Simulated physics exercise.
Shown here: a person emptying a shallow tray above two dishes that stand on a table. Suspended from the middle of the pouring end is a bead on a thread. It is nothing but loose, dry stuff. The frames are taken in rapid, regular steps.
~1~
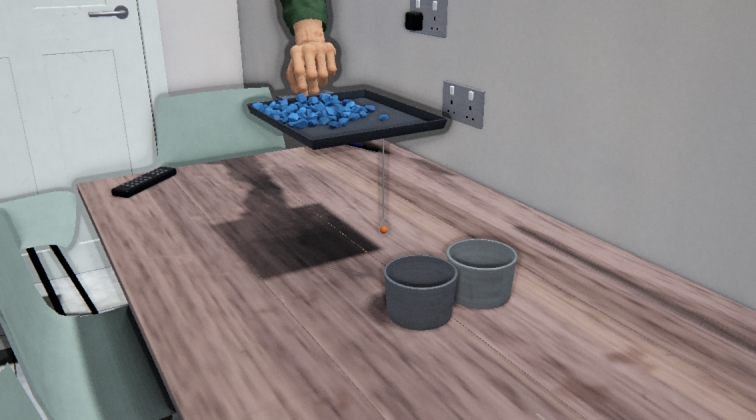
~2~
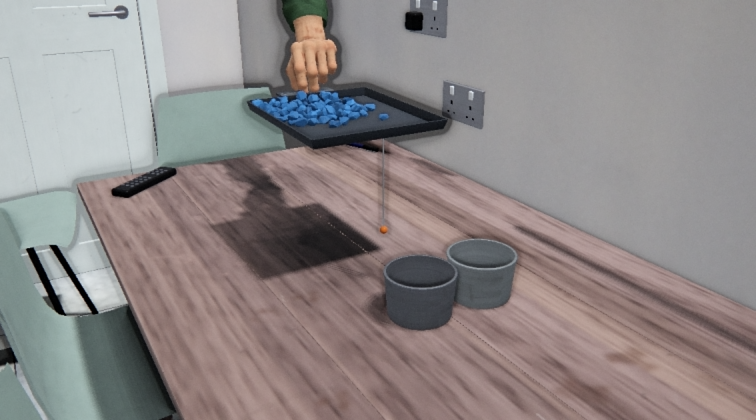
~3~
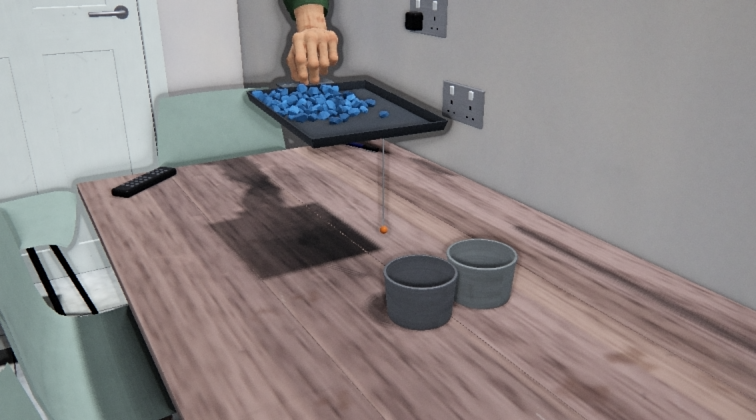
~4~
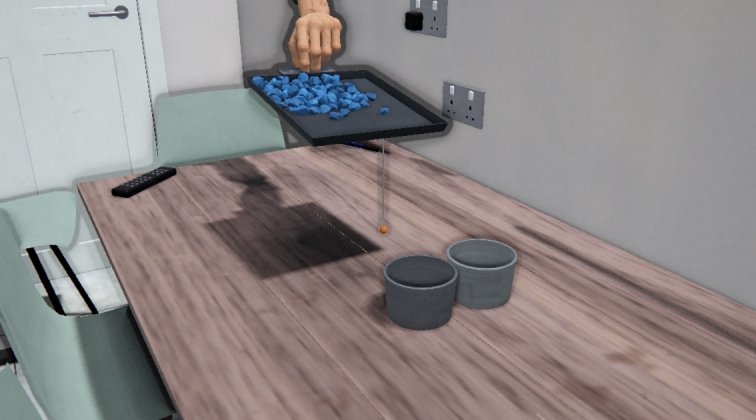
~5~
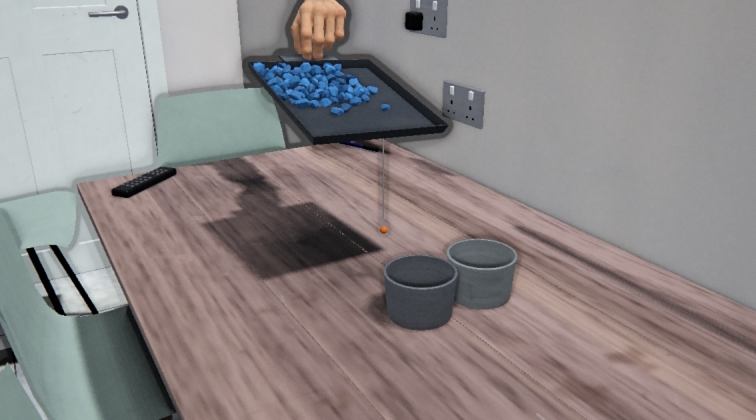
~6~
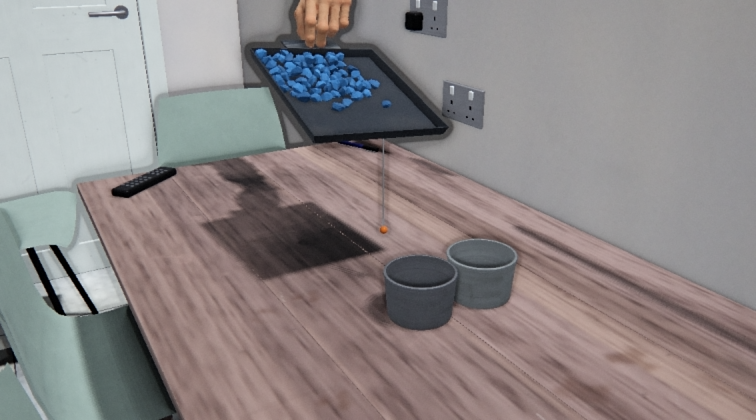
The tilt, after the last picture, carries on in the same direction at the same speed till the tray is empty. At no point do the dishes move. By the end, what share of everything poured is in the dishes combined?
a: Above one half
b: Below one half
Below one half (b).
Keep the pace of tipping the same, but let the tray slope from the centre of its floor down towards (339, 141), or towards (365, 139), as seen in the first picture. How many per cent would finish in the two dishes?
Lab note: Try one about 0 %, try two about 10 %.
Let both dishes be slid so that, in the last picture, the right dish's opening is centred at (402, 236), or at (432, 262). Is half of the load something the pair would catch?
For the earlier try a smaller portion is kept, for the later one a smaller portion.
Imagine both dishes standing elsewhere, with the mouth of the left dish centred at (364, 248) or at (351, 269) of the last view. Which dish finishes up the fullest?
One: The right-side dish. Two: The right-side dish.
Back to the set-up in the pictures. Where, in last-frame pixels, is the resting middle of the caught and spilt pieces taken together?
Near (435, 285).
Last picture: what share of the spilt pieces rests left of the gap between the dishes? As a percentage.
Around 60 %.
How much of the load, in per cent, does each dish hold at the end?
The left dish keeps near 20 in a hundred, the right dish near 10 in a hundred.
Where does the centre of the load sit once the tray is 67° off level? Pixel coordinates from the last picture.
The middle of the load sits near (405, 131).
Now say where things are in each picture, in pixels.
Corners of the pouring end (313, 139) and (444, 118), level; middle of the load (313, 110), aquarium stones; left dish (441, 304); right dish (503, 284); bead on its thread (384, 230), in the first frame.
Corners of the pouring end (313, 139) and (444, 119), level; middle of the load (313, 108), in the second frame.
Corners of the pouring end (314, 138) and (444, 120), tipped barely, lowest at the right corner; middle of the load (313, 102), in the third frame.
Corners of the pouring end (314, 136) and (445, 122), tipped a little, lowest at the right corner; middle of the load (314, 93), in the fourth frame.
Corners of the pouring end (315, 135) and (445, 124), tipped clearly, lowest at the right corner; middle of the load (315, 83), in the fifth frame.
Corners of the pouring end (316, 134) and (445, 126), tipped clearly, lowest at the right corner; middle of the load (317, 74); left dish (441, 304); right dish (503, 284), in the sixth frame.
Just after the last frame, tray tipped steeply; roughly two thirds on the tray; roughly a third in the air.
A moment on, tray tipped past a quarter turn; about a tenth on the tray; roughly a quarter in the left dish; about a tenth in the right dish; roughly half outside both; about a tenth in the air.
Further on, tray tipped past a quarter turn; roughly a quarter in the left dish; about a tenth in the right dish; roughly two thirds outside both.
When it is over, tray tipped past a quarter turn; roughly a quarter in the left dish; about a tenth in the right dish; roughly two thirds outside both.
